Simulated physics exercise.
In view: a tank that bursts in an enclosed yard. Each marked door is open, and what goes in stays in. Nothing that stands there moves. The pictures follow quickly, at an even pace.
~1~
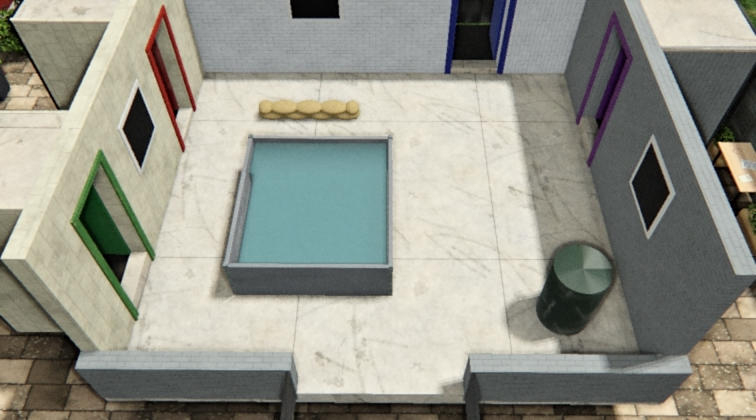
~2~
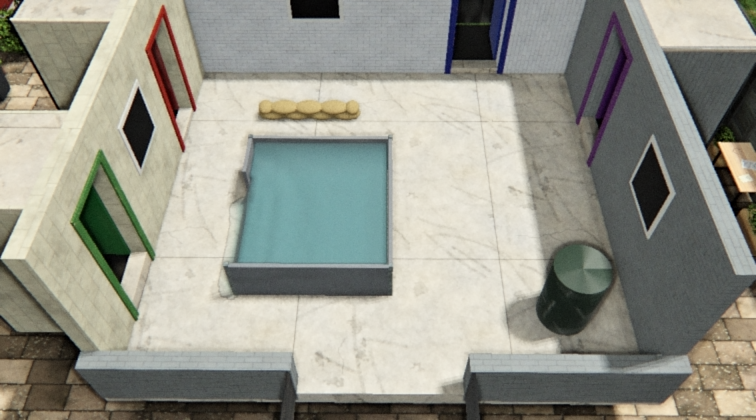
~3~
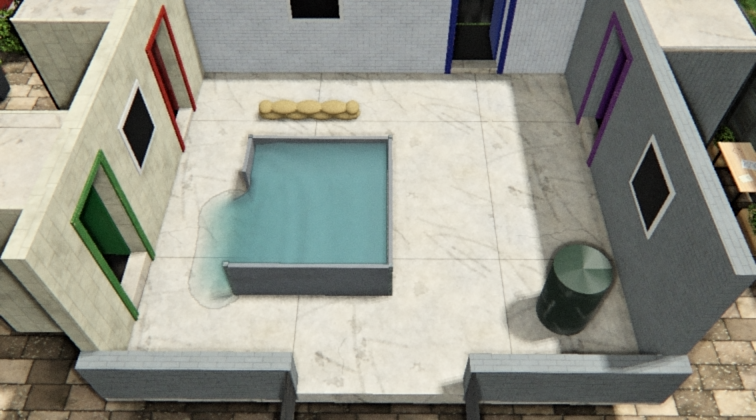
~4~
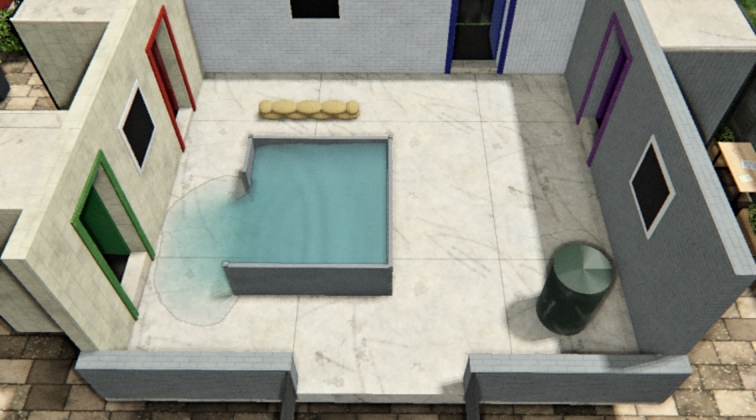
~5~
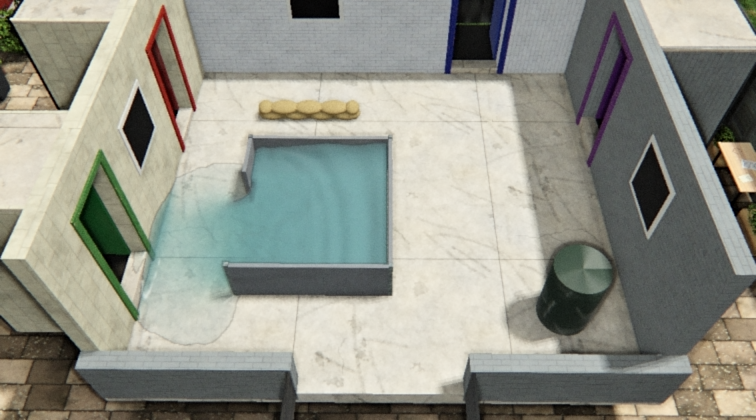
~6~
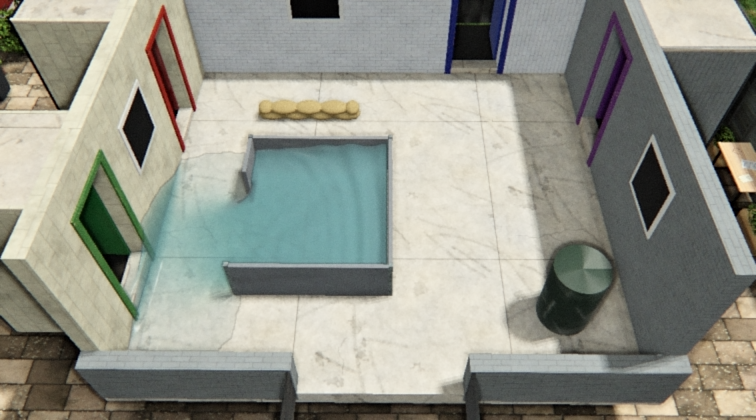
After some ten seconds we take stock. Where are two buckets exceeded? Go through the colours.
One by one: The red door stays under that; the green door takes more than that; the purple door stays under that; the blue door stays under that.
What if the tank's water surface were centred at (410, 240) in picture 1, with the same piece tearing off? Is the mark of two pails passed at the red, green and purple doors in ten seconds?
In short: Red door goes over, green door passes that mark, purple door lets less in.
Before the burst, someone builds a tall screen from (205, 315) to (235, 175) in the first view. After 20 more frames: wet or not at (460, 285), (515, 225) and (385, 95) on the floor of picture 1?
One after the other: Flooded, free of water, no water.
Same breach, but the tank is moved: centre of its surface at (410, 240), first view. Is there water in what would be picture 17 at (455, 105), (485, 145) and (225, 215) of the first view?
In that order: Not flooded, not flooded, under water.
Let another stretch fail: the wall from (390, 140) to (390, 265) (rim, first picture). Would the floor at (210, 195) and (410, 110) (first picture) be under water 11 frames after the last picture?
In that order: Not flooded, no water.
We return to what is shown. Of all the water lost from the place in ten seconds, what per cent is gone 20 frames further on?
Close to 55 %.
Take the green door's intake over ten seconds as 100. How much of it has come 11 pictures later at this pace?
Near 70 in a hundred.
A moment on, water covers 15 % of the floor; the red door wet at the sill, nothing in, the green door over two buckets in, the purple door not reached, the blue door not reached.
Next, water covers 30 % of the floor; the red door wet at the sill, nothing in, the green door far over two buckets in, the purple door not reached, the blue door not reached.
Then, water covers 55 % of the floor; the red door wet at the sill, nothing in, the green door far over two buckets in, the purple door not reached, the blue door not reached.
Later, water covers 90 % of the floor; the red door wet at the sill, nothing in, the green door far over two buckets in, the purple door wet at the sill, nothing in, the blue door wet at the sill, nothing in.
In the end, water covers 95 % of the floor; the red door under two buckets in, the green door far over two buckets in, the purple door wet at the sill, nothing in, the blue door under two buckets in.
